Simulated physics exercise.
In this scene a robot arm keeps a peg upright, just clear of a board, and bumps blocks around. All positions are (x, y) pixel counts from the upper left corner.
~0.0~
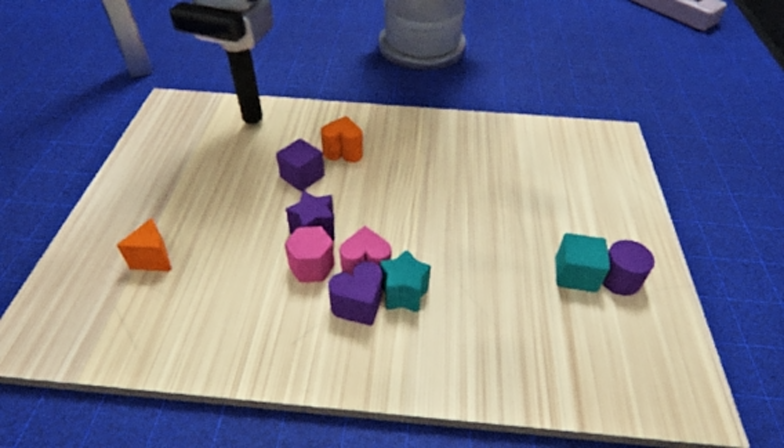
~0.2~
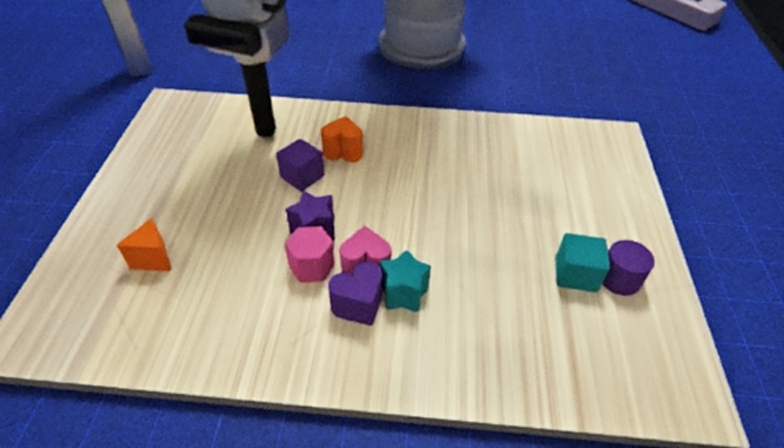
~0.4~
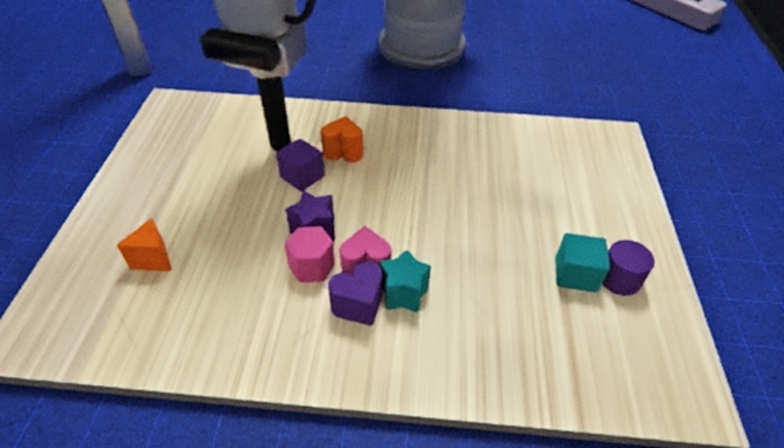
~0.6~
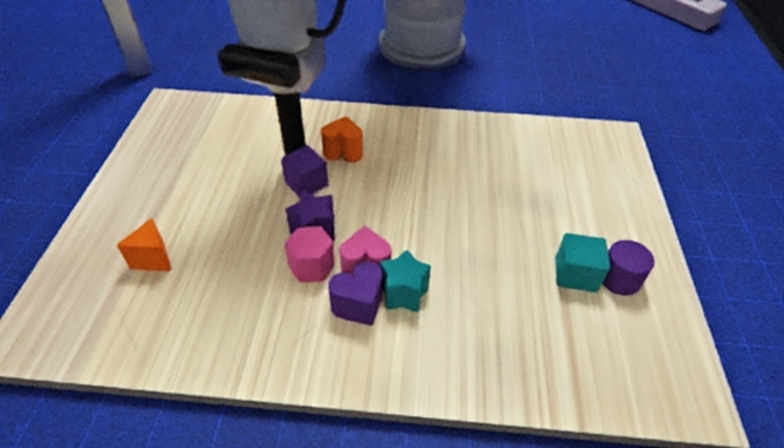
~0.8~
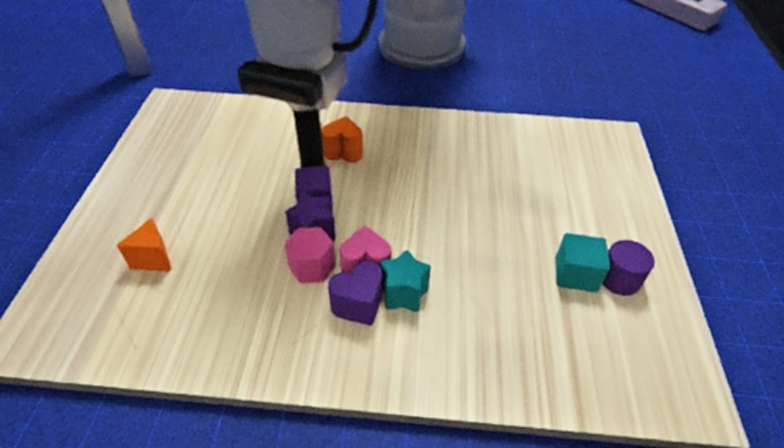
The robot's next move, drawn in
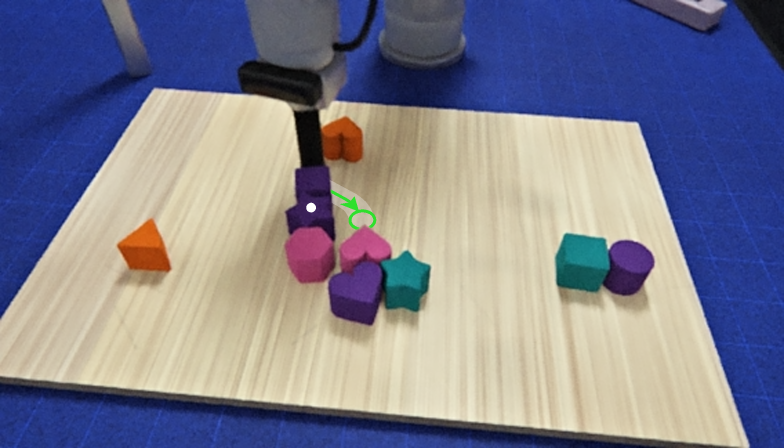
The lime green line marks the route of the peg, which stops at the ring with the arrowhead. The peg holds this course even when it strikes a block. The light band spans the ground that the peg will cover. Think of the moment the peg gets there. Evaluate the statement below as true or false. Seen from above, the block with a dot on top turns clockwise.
That claim is true.
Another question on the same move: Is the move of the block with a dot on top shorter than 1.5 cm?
It seems not.
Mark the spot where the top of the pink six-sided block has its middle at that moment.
It is at (295, 262).
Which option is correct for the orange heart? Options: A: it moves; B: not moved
B: Not moved.
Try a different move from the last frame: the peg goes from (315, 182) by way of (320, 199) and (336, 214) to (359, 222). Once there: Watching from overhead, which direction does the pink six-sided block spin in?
The turn is anti-clockwise.
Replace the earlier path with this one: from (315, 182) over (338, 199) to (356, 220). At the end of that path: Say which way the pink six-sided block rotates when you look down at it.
It is turned anticlockwise.
The drawn path runs from (315, 182) by way of (333, 193) and (352, 203) to (362, 220); the dot is on the purple star-shaped block.
The first path, step by step. Halfway along, peg (343, 192); pink six-sided block (306, 250), turned 15° anticlockwise; purple star-shaped block (307, 219), turned 20° clockwise; purple four-sided block (326, 192), turned 40° clockwise.
At the end, peg (362, 214); pink six-sided block (295, 262), turned 40° anticlockwise; purple star-shaped block (299, 225), turned 50° clockwise; purple four-sided block (333, 207), turned 70° clockwise; orange heart not moved; pink heart not moved.
